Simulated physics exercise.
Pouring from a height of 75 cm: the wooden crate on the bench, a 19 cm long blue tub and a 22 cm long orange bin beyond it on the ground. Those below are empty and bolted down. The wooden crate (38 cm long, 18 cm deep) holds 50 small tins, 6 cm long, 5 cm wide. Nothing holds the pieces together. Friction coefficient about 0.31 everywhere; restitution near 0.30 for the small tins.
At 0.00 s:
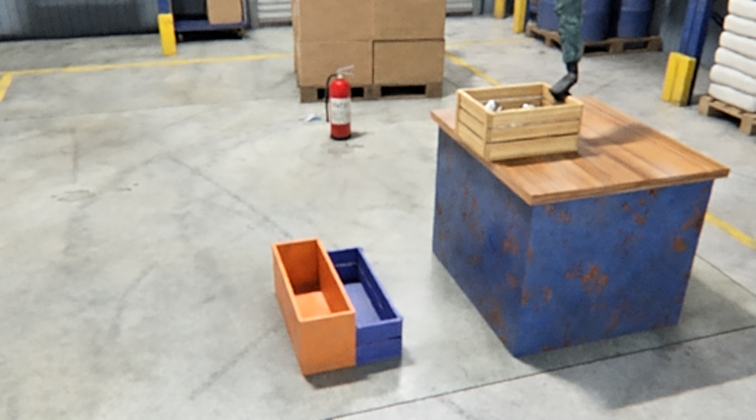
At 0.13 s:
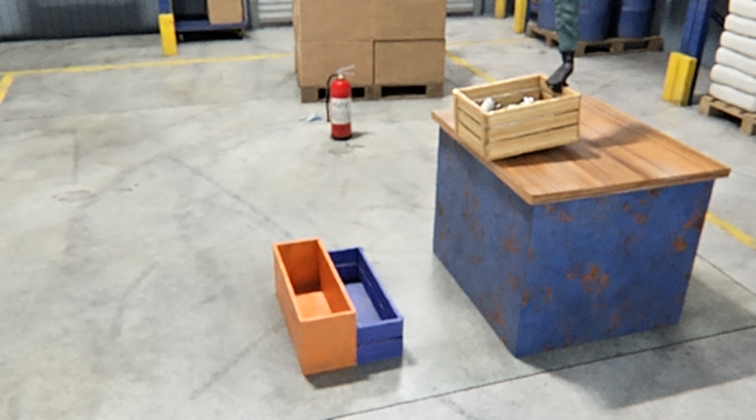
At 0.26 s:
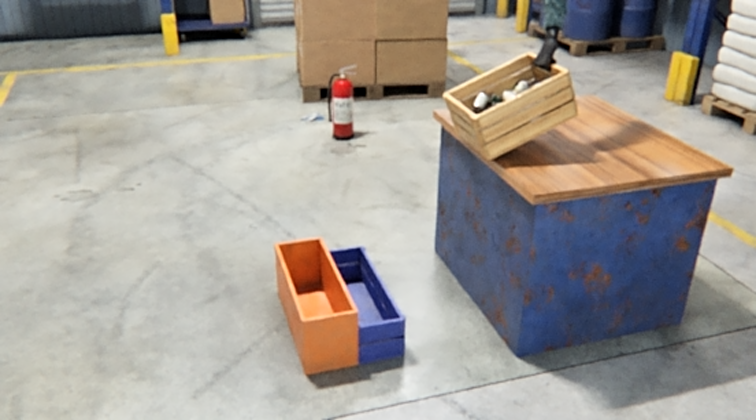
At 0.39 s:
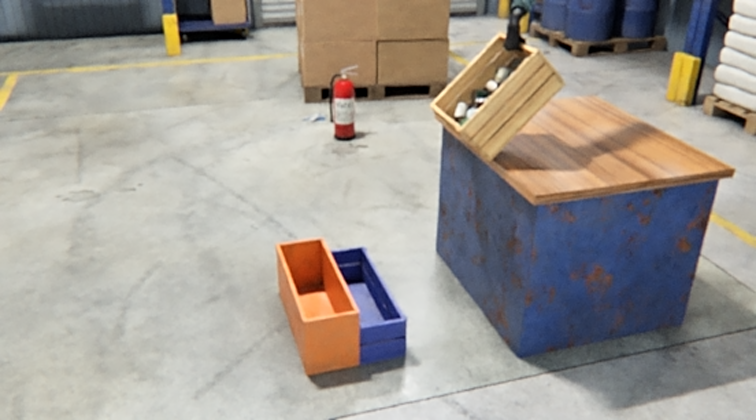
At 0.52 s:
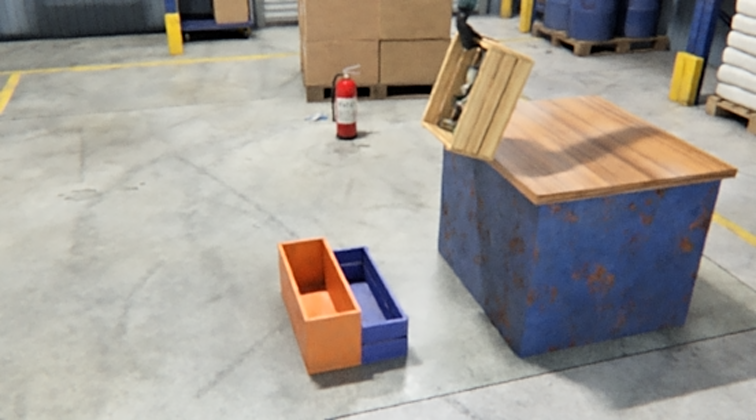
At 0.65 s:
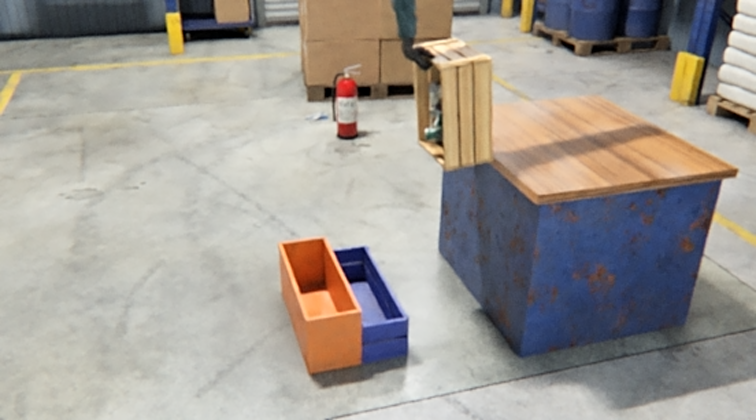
We see a dark gripper tilt a wooden crate of small items leftward on a rusty blue bench until it stands roughly on its side at the edge, while an orange bin and a blue tub sit still on the floor.
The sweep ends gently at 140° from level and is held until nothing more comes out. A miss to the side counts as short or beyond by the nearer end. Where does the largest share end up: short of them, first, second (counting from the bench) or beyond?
It is the blue tub, the first one.
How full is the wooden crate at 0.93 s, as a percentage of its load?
Some 20 per cent.
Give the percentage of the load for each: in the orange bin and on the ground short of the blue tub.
About 5 and 35 per cent.
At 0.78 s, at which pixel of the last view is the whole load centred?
Near (436, 145).
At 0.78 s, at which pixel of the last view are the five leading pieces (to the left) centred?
Around (400, 182).
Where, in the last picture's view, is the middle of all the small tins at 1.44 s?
Near (373, 307).
After 0.78 s, tilt 118°; 37 still in the wooden crate and 13 in the air.
After 0.93 s, tilt 136°; 10 still in the wooden crate, 3 in the blue tub, 1 in the orange bin and 36 in the air.
After 1.16 s, tilt 140°; 25 in the blue tub, 3 in the orange bin, 7 on the ground short of the blue tub and 15 in the air.
When it is over (at 1.44 s), 28 in the blue tub, 3 in the orange bin, 18 on the ground short of the blue tub and 1 on the ground beyond the orange bin.
